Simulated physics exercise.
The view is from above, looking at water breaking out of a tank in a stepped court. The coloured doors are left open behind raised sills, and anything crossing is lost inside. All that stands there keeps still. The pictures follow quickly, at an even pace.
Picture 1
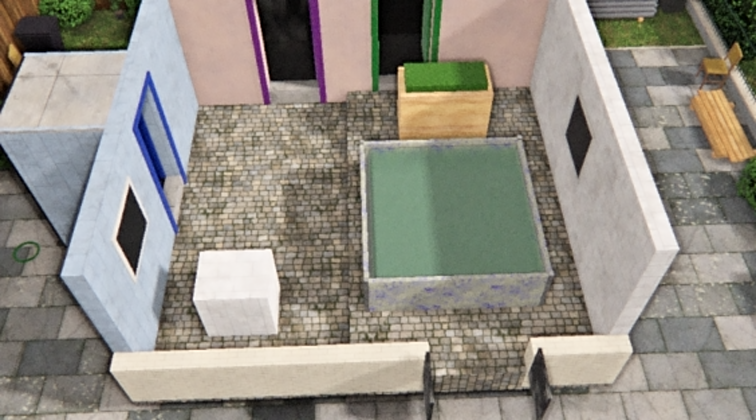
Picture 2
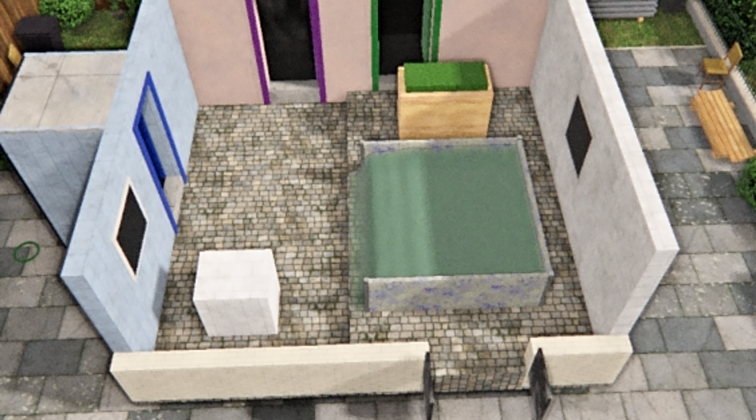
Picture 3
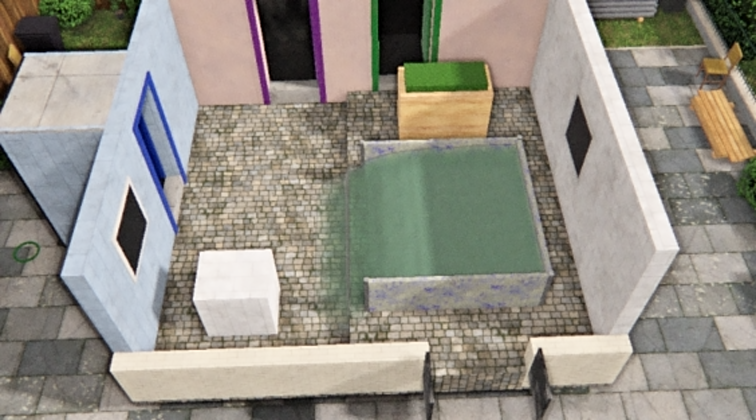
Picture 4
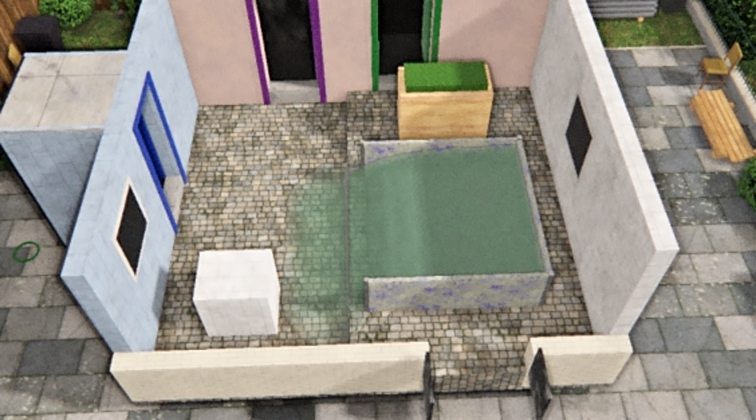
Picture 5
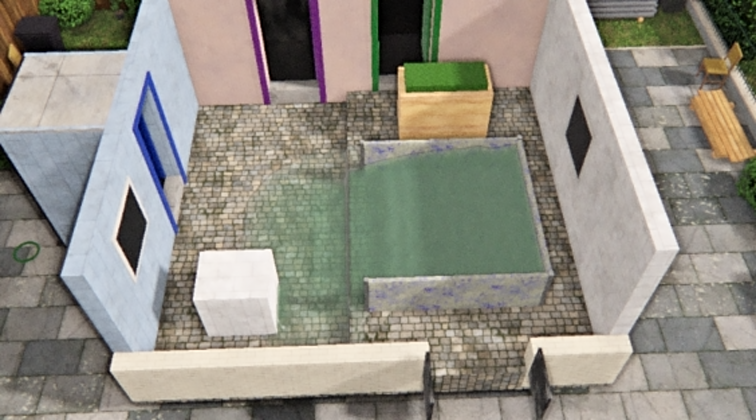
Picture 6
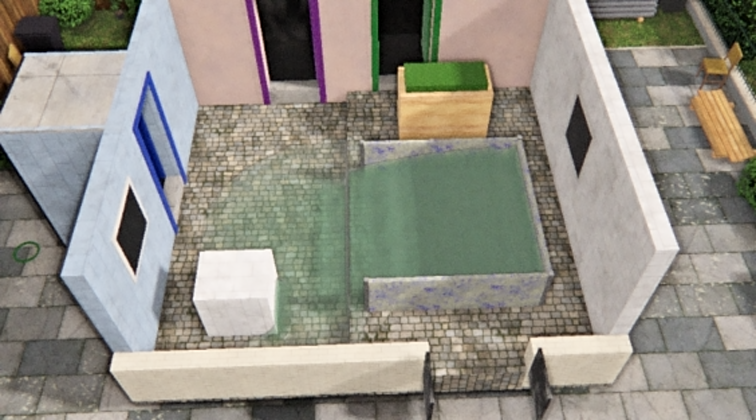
A square tank of green water in a walled, cobbled court lost its left side, and the water poured out leftward, spreading thinly across the cobbles and around the white block.
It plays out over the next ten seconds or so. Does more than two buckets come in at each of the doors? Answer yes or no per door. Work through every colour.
The green door no, the purple door no, the blue door yes.
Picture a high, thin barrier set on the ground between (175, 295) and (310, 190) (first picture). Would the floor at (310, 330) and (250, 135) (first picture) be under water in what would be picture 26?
First spot submerged, second spot submerged.
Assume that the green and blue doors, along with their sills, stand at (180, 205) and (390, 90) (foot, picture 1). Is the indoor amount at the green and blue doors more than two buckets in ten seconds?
The green door overflows, and the blue door falls short.
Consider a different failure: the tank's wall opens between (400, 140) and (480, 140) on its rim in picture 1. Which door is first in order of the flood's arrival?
My pick is the purple-painted one.
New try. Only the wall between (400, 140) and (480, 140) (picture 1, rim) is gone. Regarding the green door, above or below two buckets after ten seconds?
I reckon green door sits short of it.
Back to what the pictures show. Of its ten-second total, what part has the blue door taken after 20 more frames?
The figure is near 75 per cent.
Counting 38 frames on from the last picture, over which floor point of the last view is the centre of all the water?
I'd place it roughly at (294, 210).
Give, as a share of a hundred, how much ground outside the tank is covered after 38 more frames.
I'd say 80 per cent.
A moment on, water covers 45 % of the floor; the green door not reached, the purple door not reached, the blue door under two buckets in.
Next, water covers 55 % of the floor; the green door not reached, the purple door wet at the sill, nothing in, the blue door over two buckets in.
Then, water covers 65 % of the floor; the green door not reached, the purple door wet at the sill, nothing in, the blue door far over two buckets in.
Later, water covers 80 % of the floor; the green door wet at the sill, nothing in, the purple door wet at the sill, nothing in, the blue door far over two buckets in.
In the end, water covers 90 % of the floor; the green door wet at the sill, nothing in, the purple door under two buckets in, the blue door far over two buckets in.
